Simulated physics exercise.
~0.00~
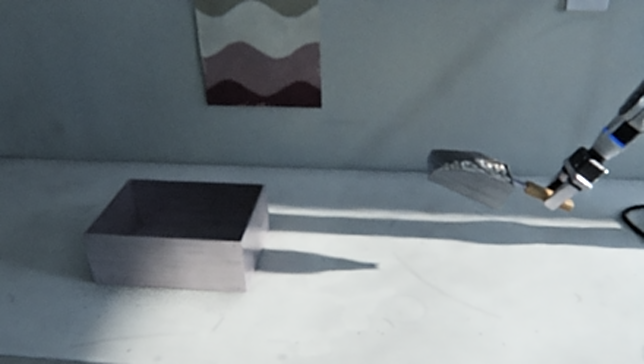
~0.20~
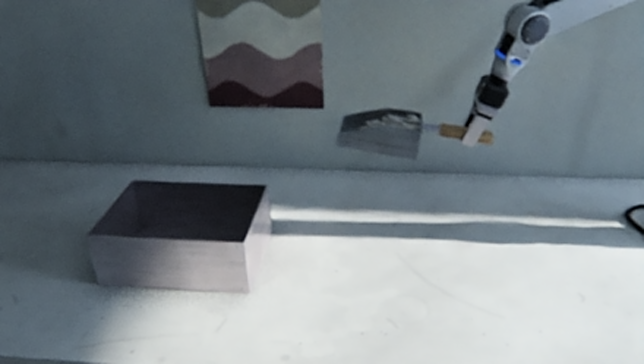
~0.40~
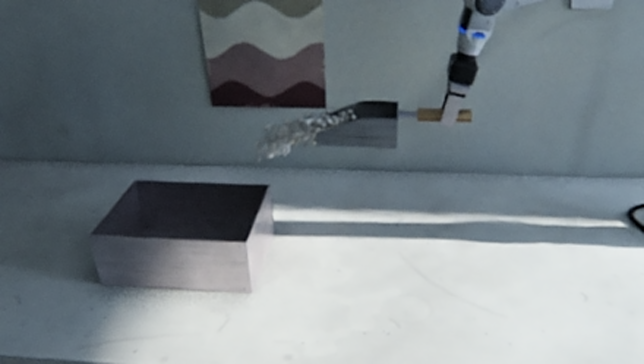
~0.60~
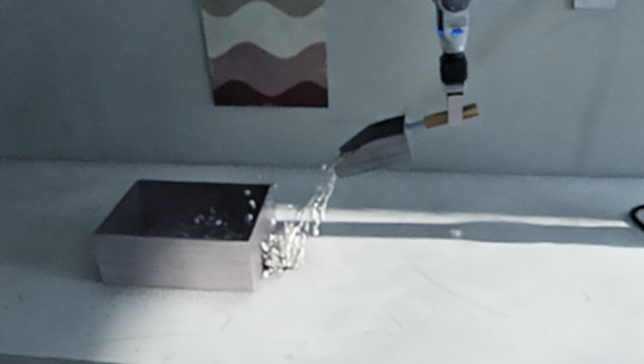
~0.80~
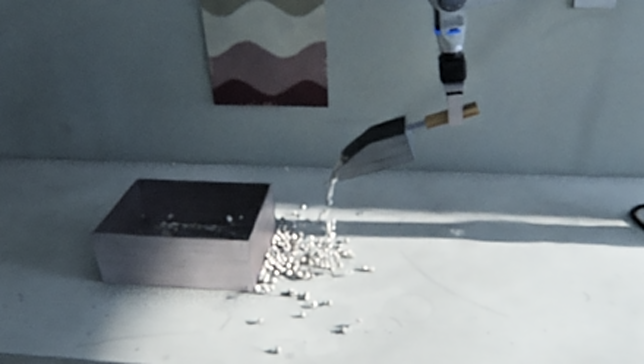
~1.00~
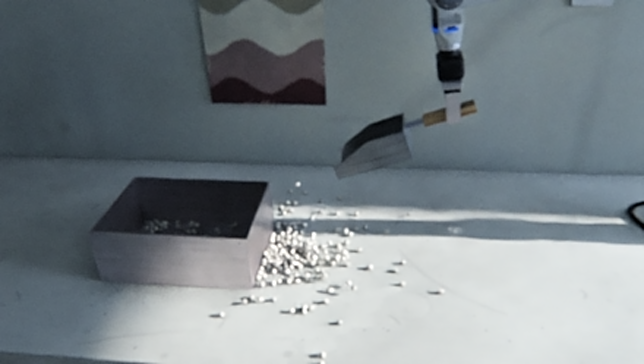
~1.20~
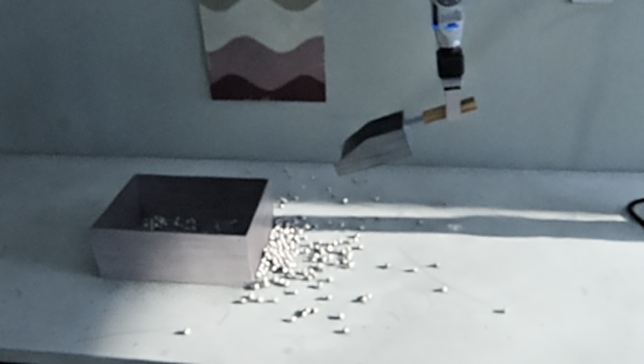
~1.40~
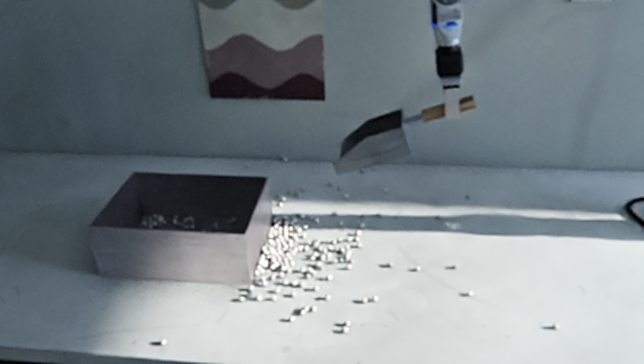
At the start, a robot arm on the right holds a metal scoop filled with small pale beads above a white table, with an open grey box on the left. The arm lifts the scoop and carries it left toward the box. The beads begin sliding off its front edge while it is still short of the box. The scoop then tips downward, and the beads pour out, some into the box but many beside it. The last ones drop and scatter as the scoop hangs still, leaving a pile against the box's right side and strays across the table.
